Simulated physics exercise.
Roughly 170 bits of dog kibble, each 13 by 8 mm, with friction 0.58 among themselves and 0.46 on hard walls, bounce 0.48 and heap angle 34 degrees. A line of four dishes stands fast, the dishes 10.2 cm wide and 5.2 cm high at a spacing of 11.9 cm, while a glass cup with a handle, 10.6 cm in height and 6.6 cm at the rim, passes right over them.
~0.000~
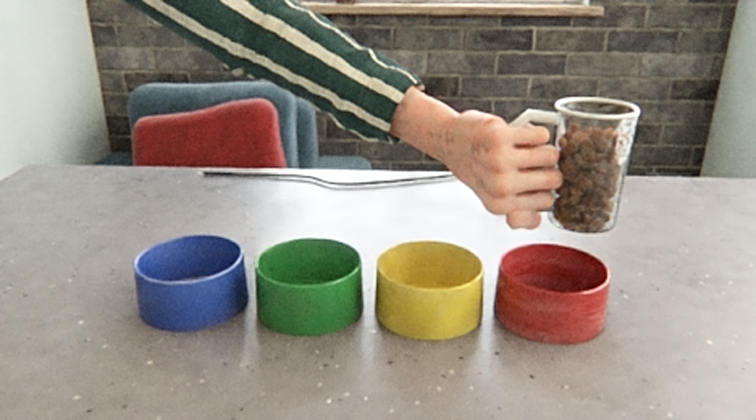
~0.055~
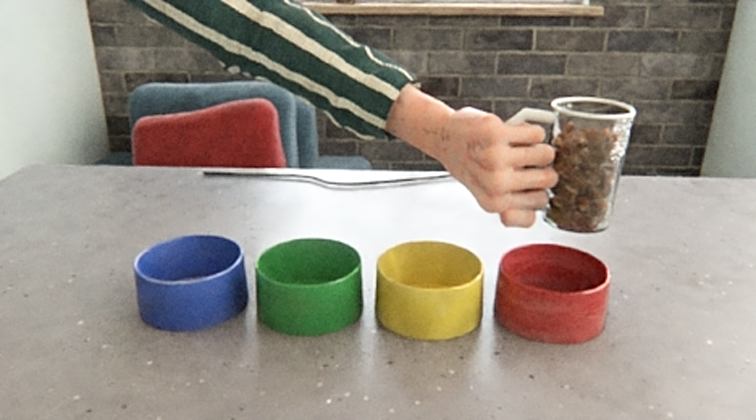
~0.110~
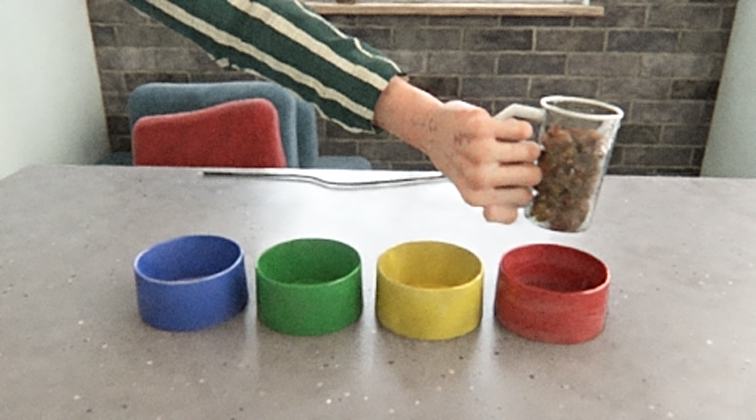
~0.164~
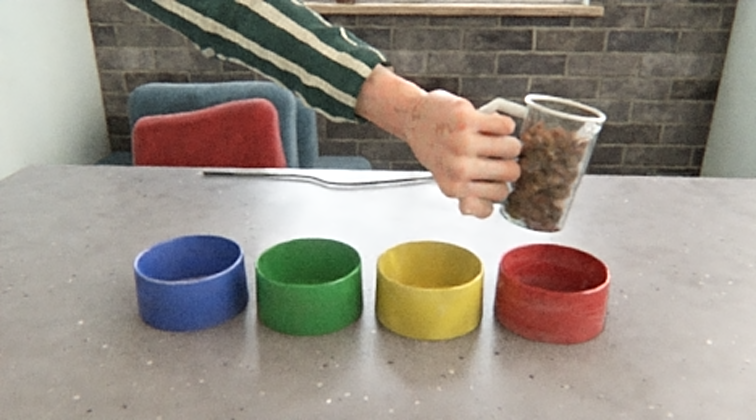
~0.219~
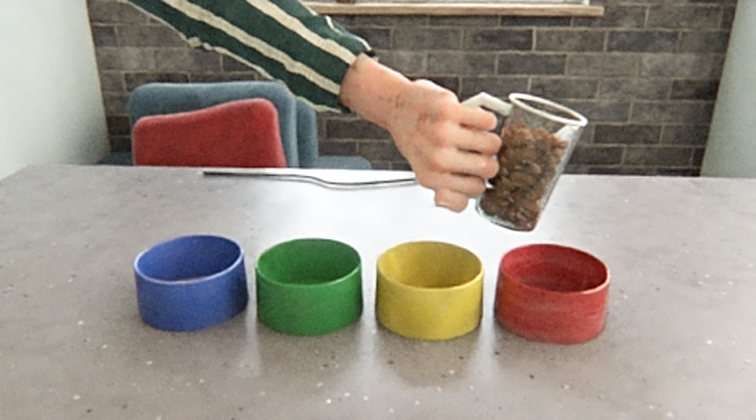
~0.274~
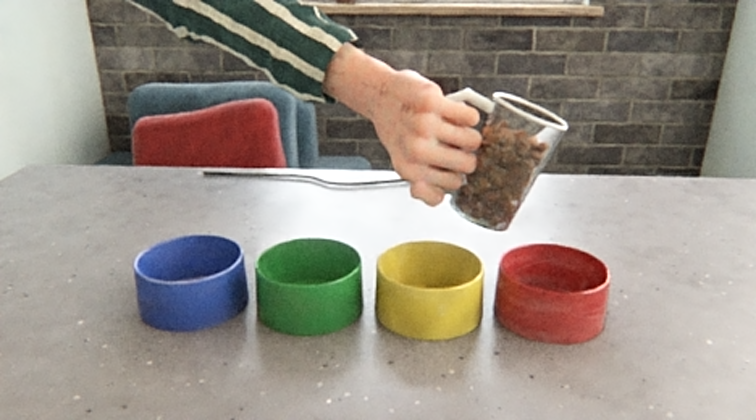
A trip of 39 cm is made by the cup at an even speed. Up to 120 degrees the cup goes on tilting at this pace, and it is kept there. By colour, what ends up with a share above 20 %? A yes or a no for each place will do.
Red - no; blue - yes; green - no; yellow - no; counter - yes.
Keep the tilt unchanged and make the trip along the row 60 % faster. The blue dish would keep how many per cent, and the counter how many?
Then the blue dish gets 50 and the counter 40.
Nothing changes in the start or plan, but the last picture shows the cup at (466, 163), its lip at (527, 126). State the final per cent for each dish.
Then red 0, blue 40, green 10, and yellow 0.
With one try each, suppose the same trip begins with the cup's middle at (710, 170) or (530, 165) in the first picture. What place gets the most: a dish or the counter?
Largest amount - try one: Green, try two: Blue.
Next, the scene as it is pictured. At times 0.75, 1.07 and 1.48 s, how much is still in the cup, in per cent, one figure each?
Series: 100 / 100 / 55 per cent.
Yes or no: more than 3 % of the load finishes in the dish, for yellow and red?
Well, yellow gets a cross and red gets a cross.
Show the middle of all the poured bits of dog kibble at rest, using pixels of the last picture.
(230, 295) or so.
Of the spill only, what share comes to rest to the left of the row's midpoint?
100 per cent.
After 0.75 s, tilt 68 degrees; cup holds 100 %.
Then, at 1.07 s, tilt 100 degrees; cup holds 100 %.
After 1.48 s, tilt 120 degrees; cup holds 55 %, blue 25 %, green 5 %.
In the end, at 2.6 s, red 0 %, blue 50 %, green 10 %, yellow 0 %, counter 40 %.
